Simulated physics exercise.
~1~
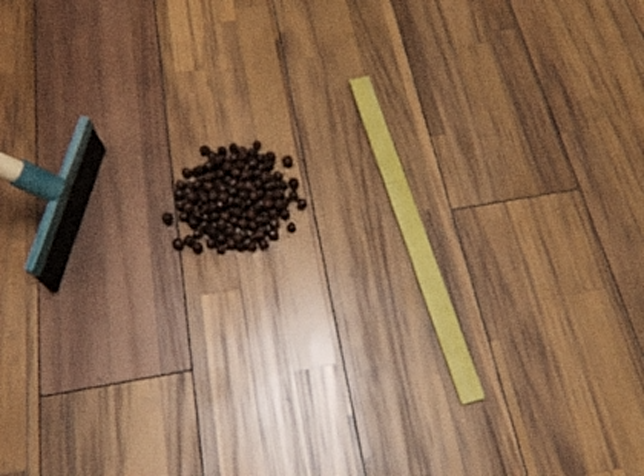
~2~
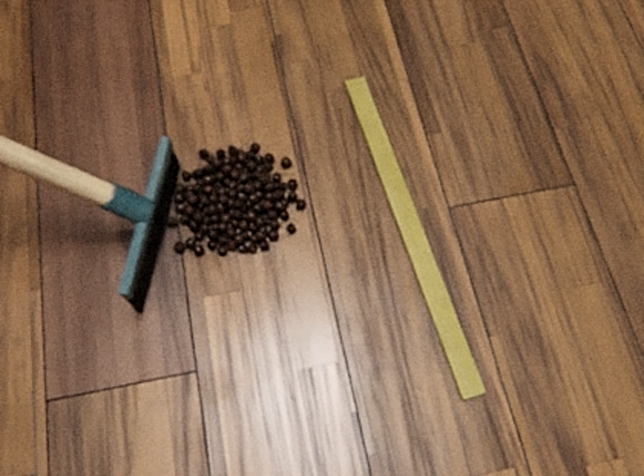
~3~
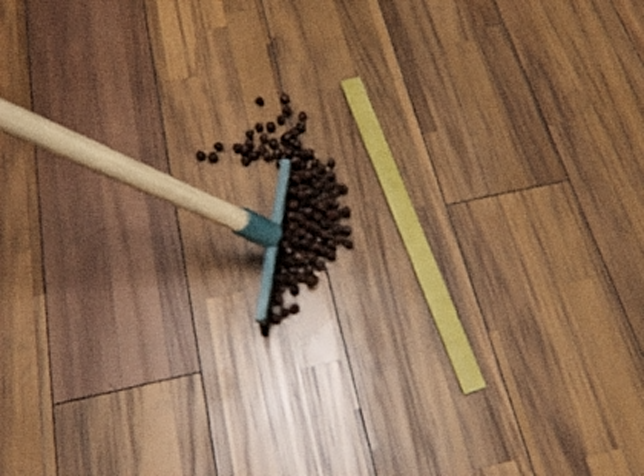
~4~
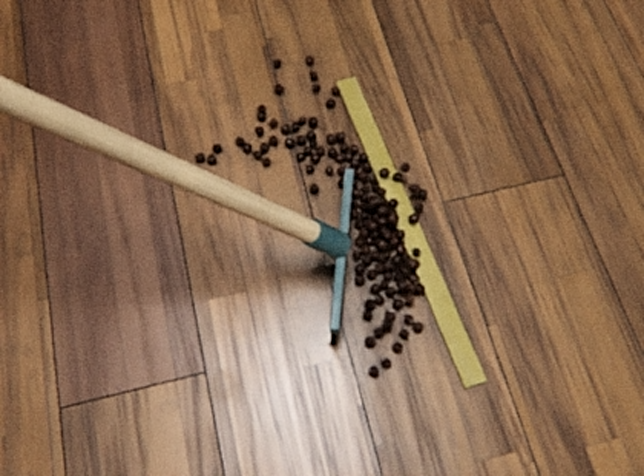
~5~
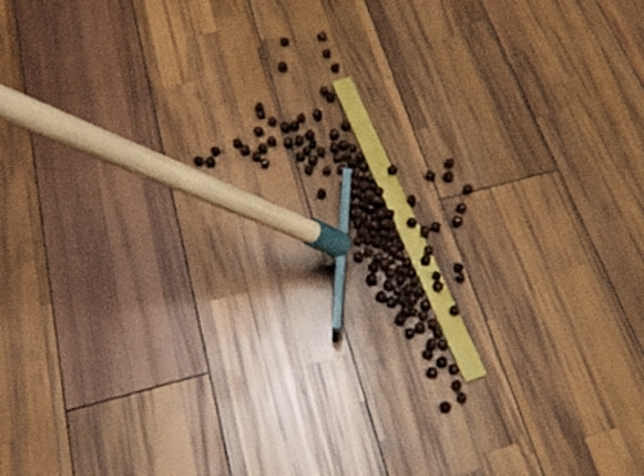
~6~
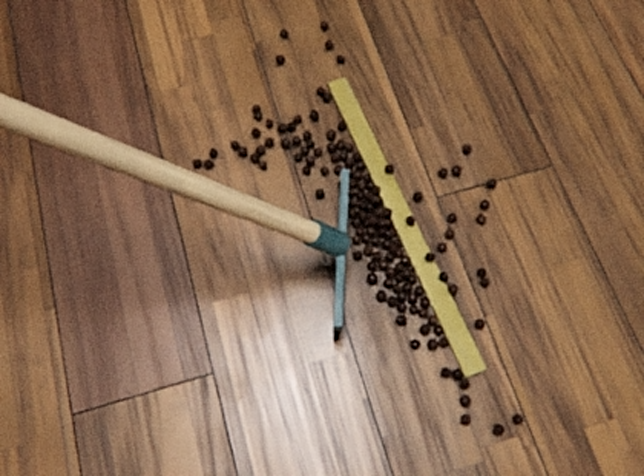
A squeegee pushes dark balls rightward, then stops as some scatter past a yellow-green strip.
